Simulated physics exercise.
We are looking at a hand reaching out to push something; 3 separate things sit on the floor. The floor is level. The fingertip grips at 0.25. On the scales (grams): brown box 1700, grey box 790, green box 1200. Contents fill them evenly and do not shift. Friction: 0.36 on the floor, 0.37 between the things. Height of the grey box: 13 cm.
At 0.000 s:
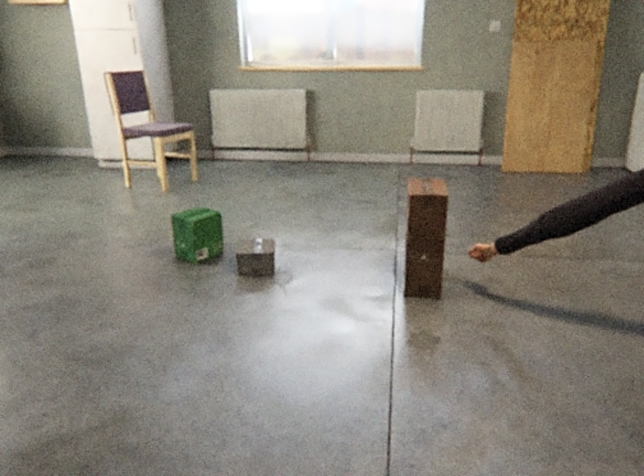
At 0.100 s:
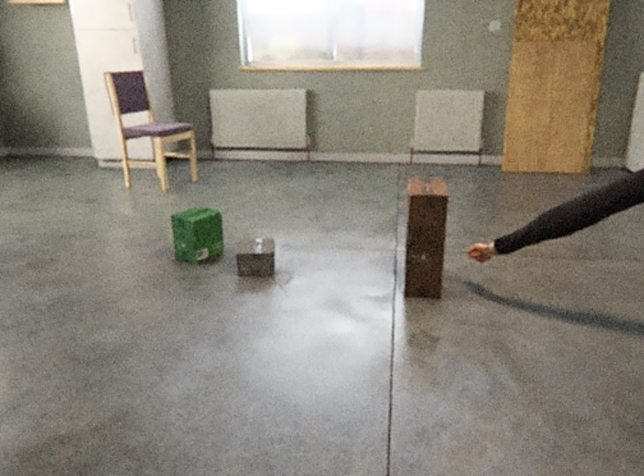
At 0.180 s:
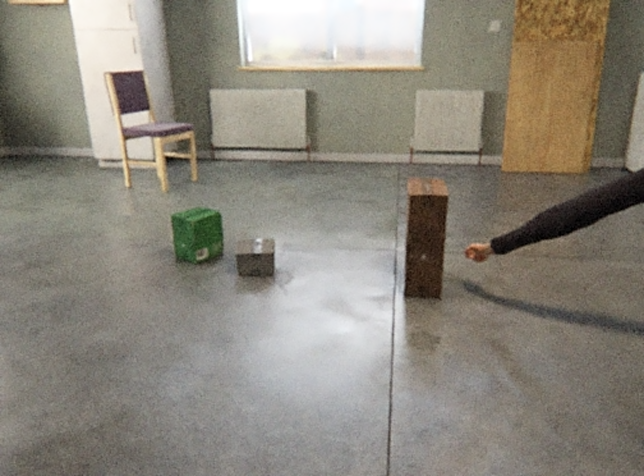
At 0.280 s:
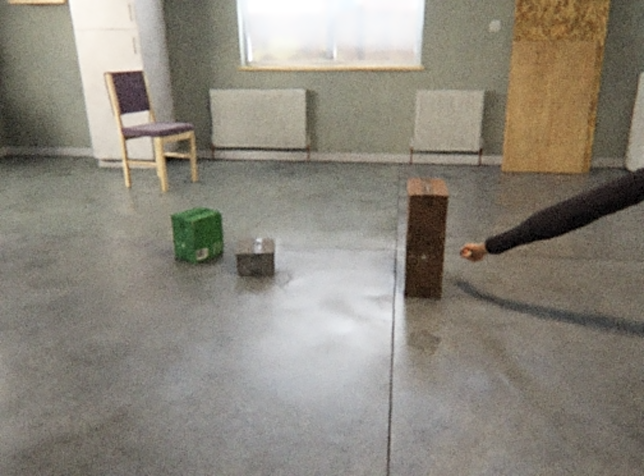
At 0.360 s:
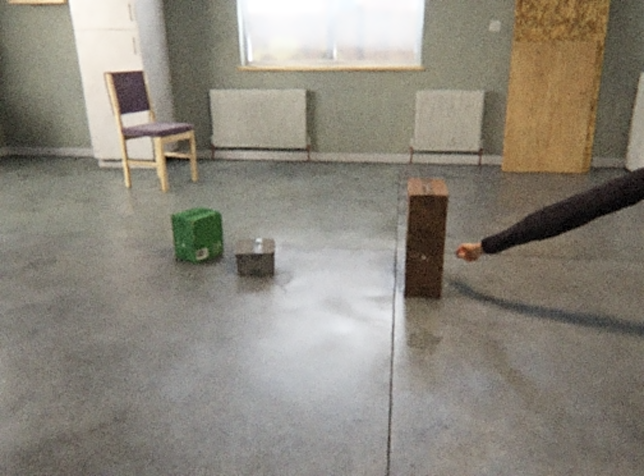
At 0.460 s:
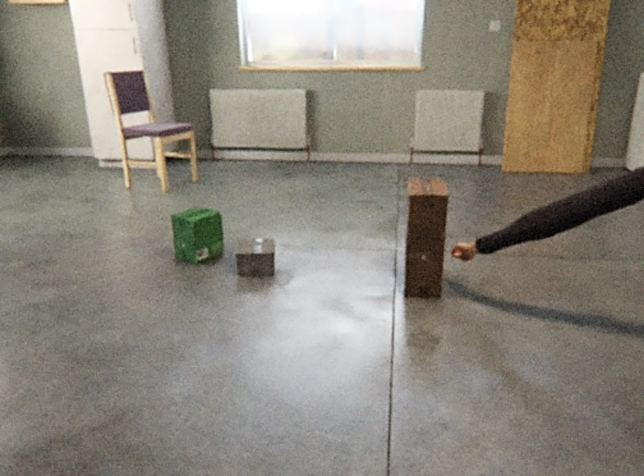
We see a tall brown box, a small grey box and a green box on a grey floor, while an outstretched arm at right moves its hand slightly leftward, closer to the brown box; the boxes stay still.
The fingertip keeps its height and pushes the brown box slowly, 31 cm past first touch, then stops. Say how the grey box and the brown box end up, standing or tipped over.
The grey box keeps standing; the brown box keeps standing.
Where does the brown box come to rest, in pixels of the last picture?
At about (359, 234).
After 0.96 s, hand has come 20 cm; brown box slid 7 cm near (409, 236).
After 1.36 s, hand has come 29 cm; brown box slid 16 cm near (389, 235).
After 1.76 s, hand has come 38 cm; brown box slid 26 cm near (370, 235).
At rest (2.6 s), not toppled but over 14 cm from the start, brown box; the other 2 in place, give or take 14 cm. Seen from the same camera at the end, grey box near (256, 257), brown box near (359, 234).
